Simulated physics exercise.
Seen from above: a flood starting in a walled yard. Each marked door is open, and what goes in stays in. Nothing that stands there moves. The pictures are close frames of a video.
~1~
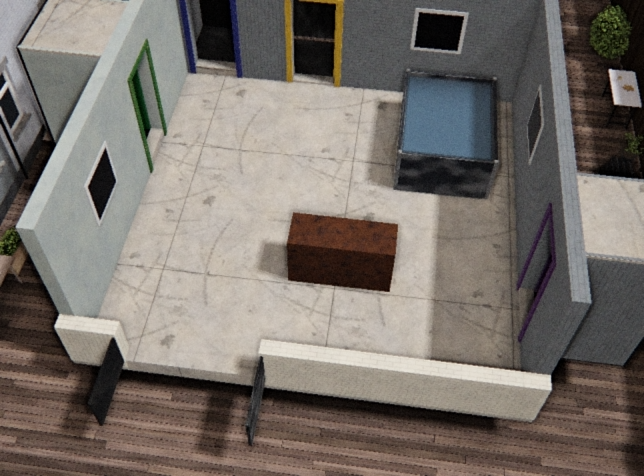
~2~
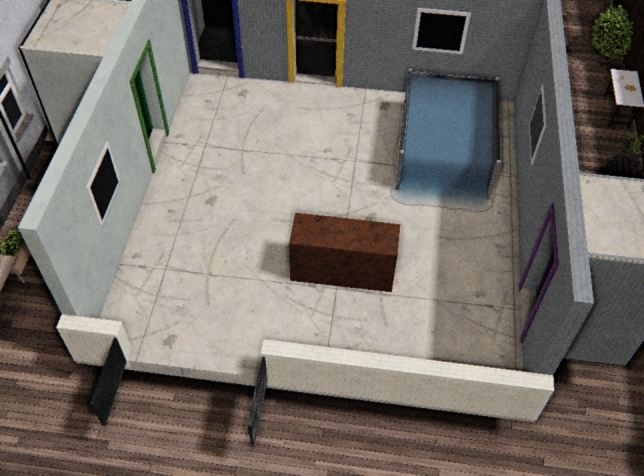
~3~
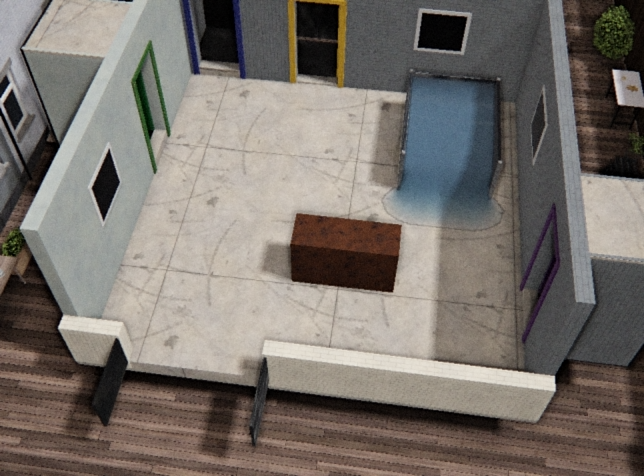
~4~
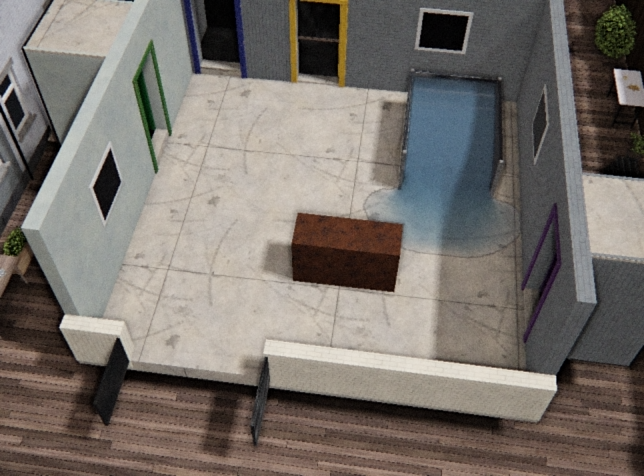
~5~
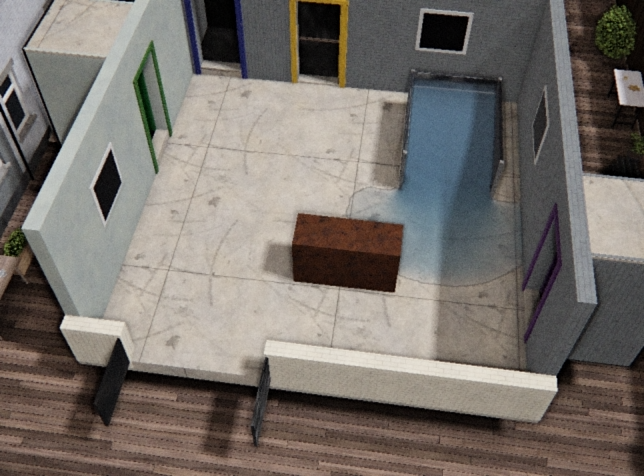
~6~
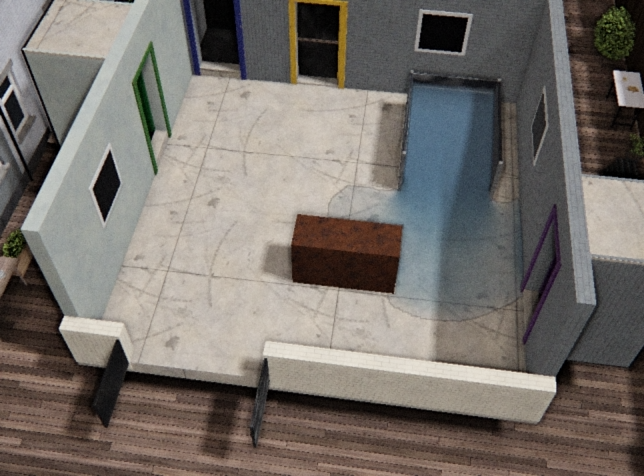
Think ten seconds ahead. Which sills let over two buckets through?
The blue door admits no more than that; the yellow door admits no more than that; the purple door lets in a lot; the green door admits no more than that.
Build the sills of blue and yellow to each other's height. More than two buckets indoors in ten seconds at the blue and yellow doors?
My reading: The blue door goes over, the yellow door is under.
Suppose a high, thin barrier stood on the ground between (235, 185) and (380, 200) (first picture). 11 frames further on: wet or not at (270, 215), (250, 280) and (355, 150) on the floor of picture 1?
One after the other: Covered, clear, no water.
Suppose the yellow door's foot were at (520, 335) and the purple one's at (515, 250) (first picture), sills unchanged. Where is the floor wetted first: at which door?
The one in purple.
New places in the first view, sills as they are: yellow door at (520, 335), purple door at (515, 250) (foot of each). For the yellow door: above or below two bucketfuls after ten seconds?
Yellow door takes more.
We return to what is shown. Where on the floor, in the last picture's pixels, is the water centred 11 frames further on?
Roughly at (429, 251).
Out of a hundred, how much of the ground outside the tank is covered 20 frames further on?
Some 65 per cent.
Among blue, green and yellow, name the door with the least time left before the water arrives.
That is the green-painted one.
A moment on, water covers 30 % of the floor; the blue door not reached, the yellow door not reached, the purple door wet at the sill, nothing in, the green door not reached.
Next, water covers 40 % of the floor; the blue door not reached, the yellow door not reached, the purple door under two buckets in, the green door not reached.
Then, water covers 65 % of the floor; the blue door not reached, the yellow door not reached, the purple door over two buckets in, the green door wet at the sill, nothing in.
Later, water covers 75 % of the floor; the blue door wet at the sill, nothing in, the yellow door not reached, the purple door far over two buckets in, the green door wet at the sill, nothing in.
In the end, water covers 95 % of the floor; the blue door wet at the sill, nothing in, the yellow door under two buckets in, the purple door far over two buckets in, the green door wet at the sill, nothing in.
